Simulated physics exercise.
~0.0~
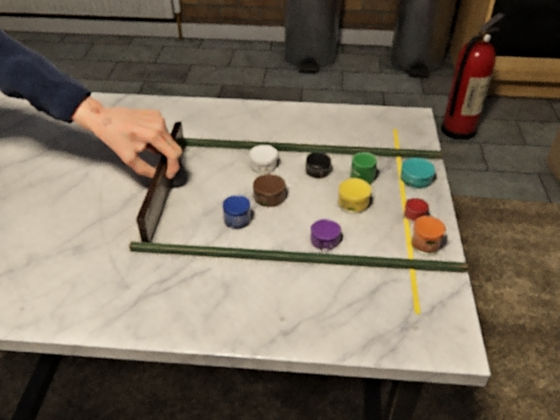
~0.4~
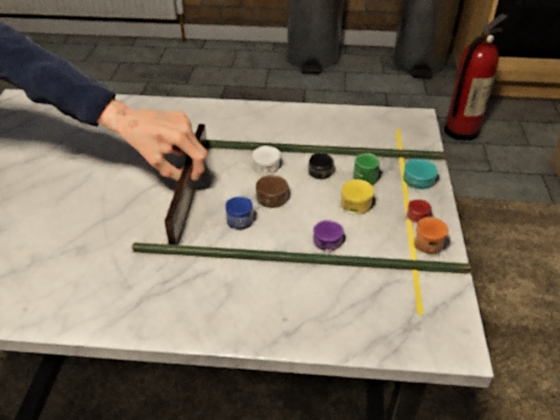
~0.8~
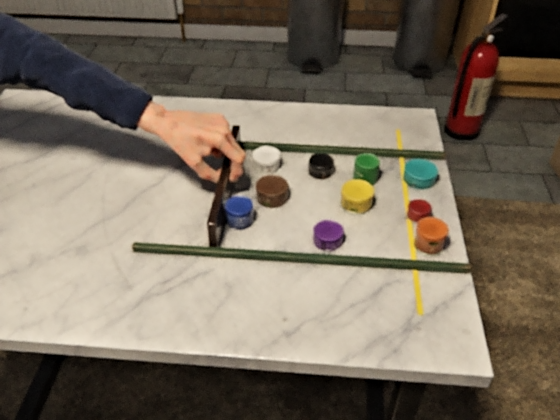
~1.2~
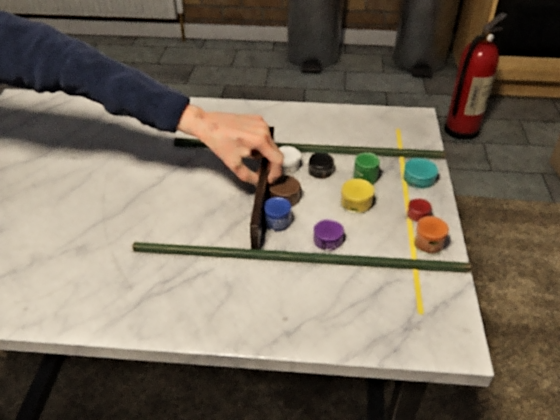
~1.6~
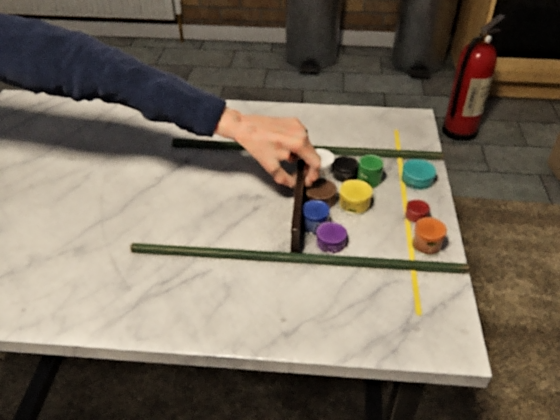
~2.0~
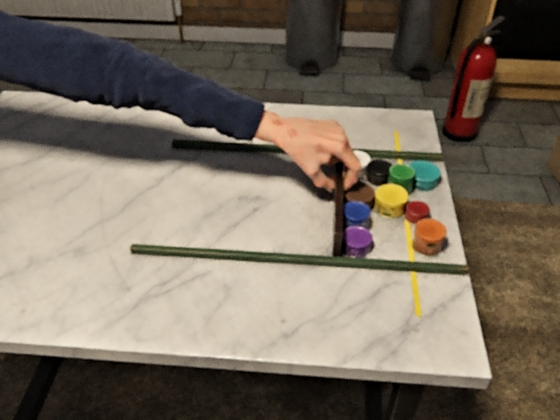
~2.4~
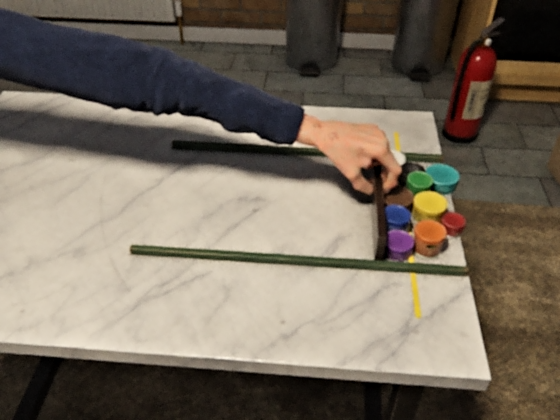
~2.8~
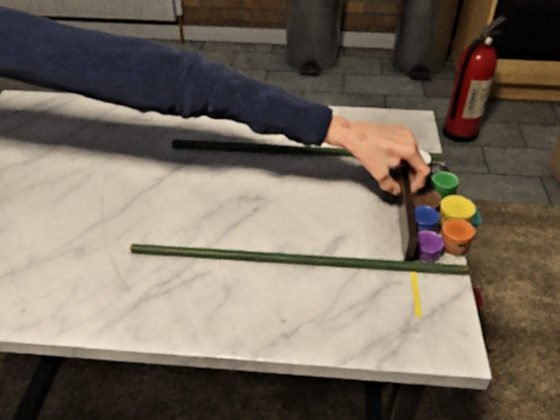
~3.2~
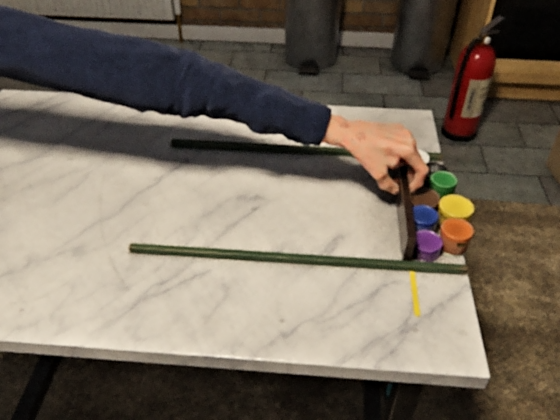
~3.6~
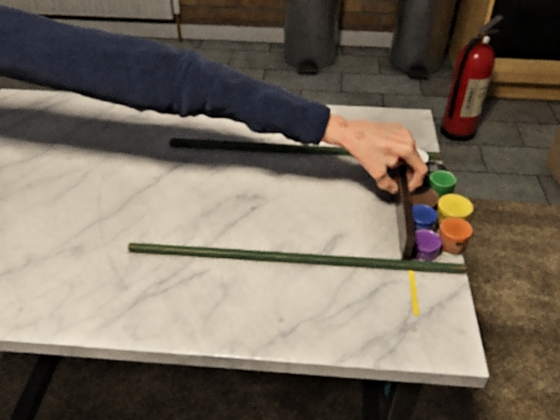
A hand pushes a dark board rightward, herding colourful tubs until two drop off the table's end.
